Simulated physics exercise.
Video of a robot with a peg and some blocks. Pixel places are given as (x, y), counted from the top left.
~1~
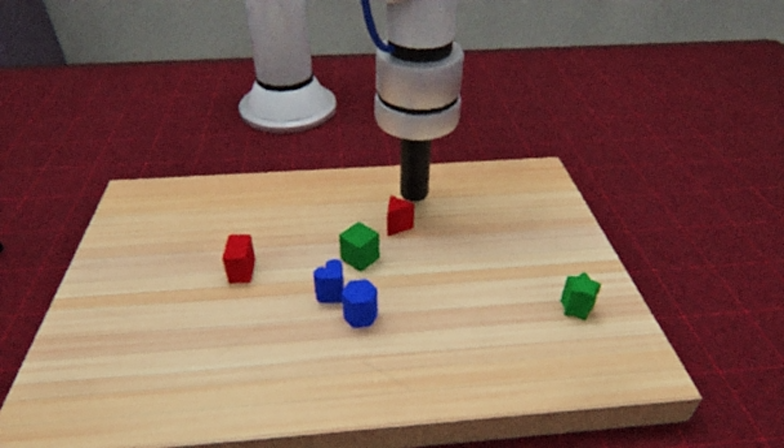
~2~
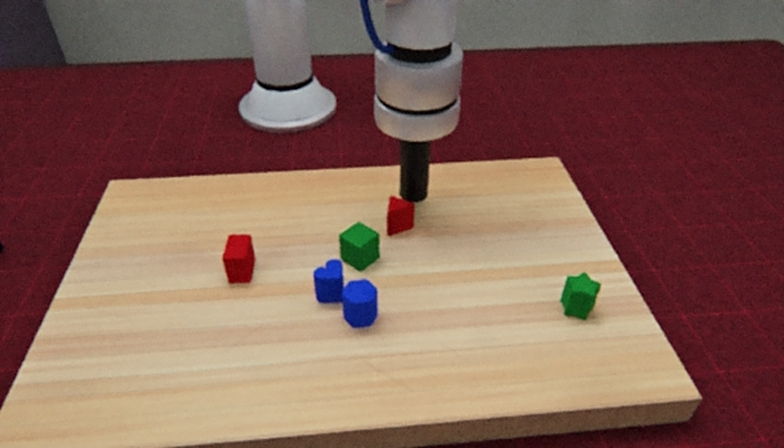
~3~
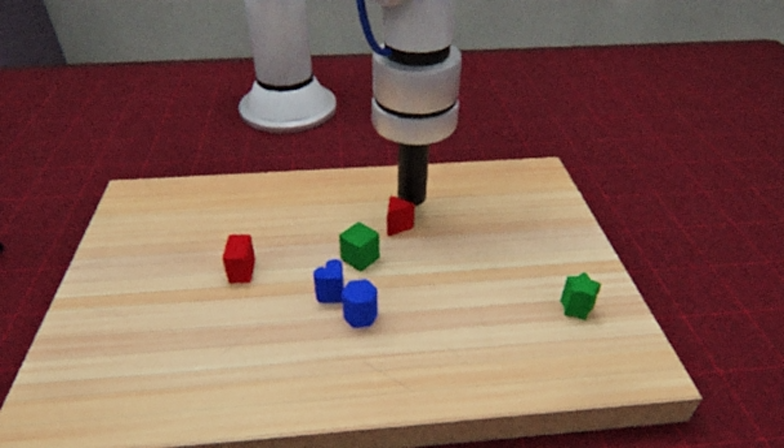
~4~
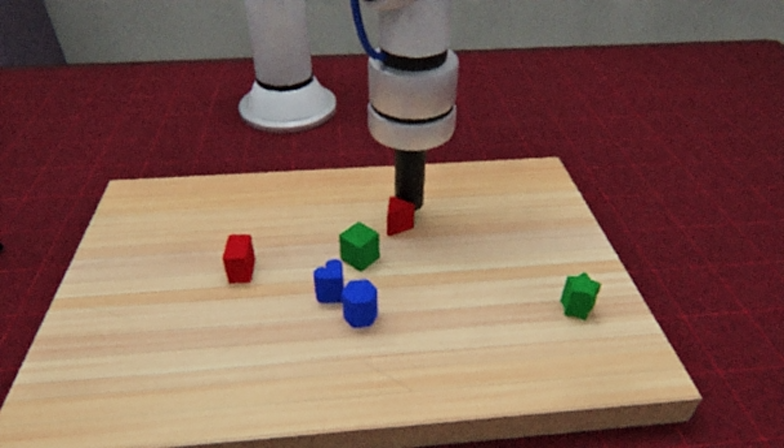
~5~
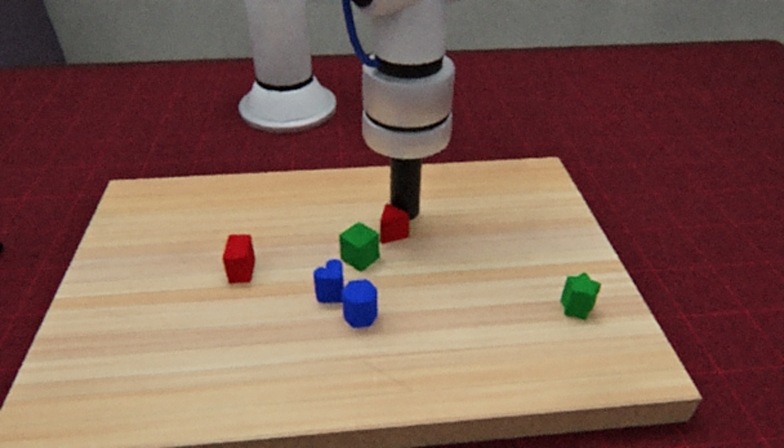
On a wooden board with red, green and blue blocks, a robot arm's black peg moved slightly toward the viewer and nudged the red triangle a little to the left, closer to a green block.
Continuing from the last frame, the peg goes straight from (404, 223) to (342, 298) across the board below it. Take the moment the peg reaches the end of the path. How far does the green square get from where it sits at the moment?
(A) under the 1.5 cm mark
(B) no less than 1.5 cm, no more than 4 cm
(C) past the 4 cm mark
My pick is C.
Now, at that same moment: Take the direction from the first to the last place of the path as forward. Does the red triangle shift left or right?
It is displaced to the left.
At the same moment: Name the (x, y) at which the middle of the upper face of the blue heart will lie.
Just about (313, 284).
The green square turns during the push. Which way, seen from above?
Seen from overhead, it turns clockwise.
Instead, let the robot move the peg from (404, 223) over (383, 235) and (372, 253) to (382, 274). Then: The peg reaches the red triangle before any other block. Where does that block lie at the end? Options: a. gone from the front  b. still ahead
The correct letter is b.
What follows on the original path. One third of the way, peg at (385, 234); green square at (352, 241), turned 40° clockwise; red triangle at (376, 238), turned 15° anticlockwise.
Two thirds of the way, peg at (364, 259); blue heart at (323, 277), turned 25° anticlockwise; green square at (328, 254), turned 60° clockwise; red triangle at (367, 264), turned 50° anticlockwise.
At the end, peg at (342, 286); blue heart at (313, 284), turned 35° anticlockwise; green square at (316, 256), turned 70° clockwise; blue six-sided block at (360, 297), turned 20° clockwise; red triangle at (371, 278), turned 90° anticlockwise.
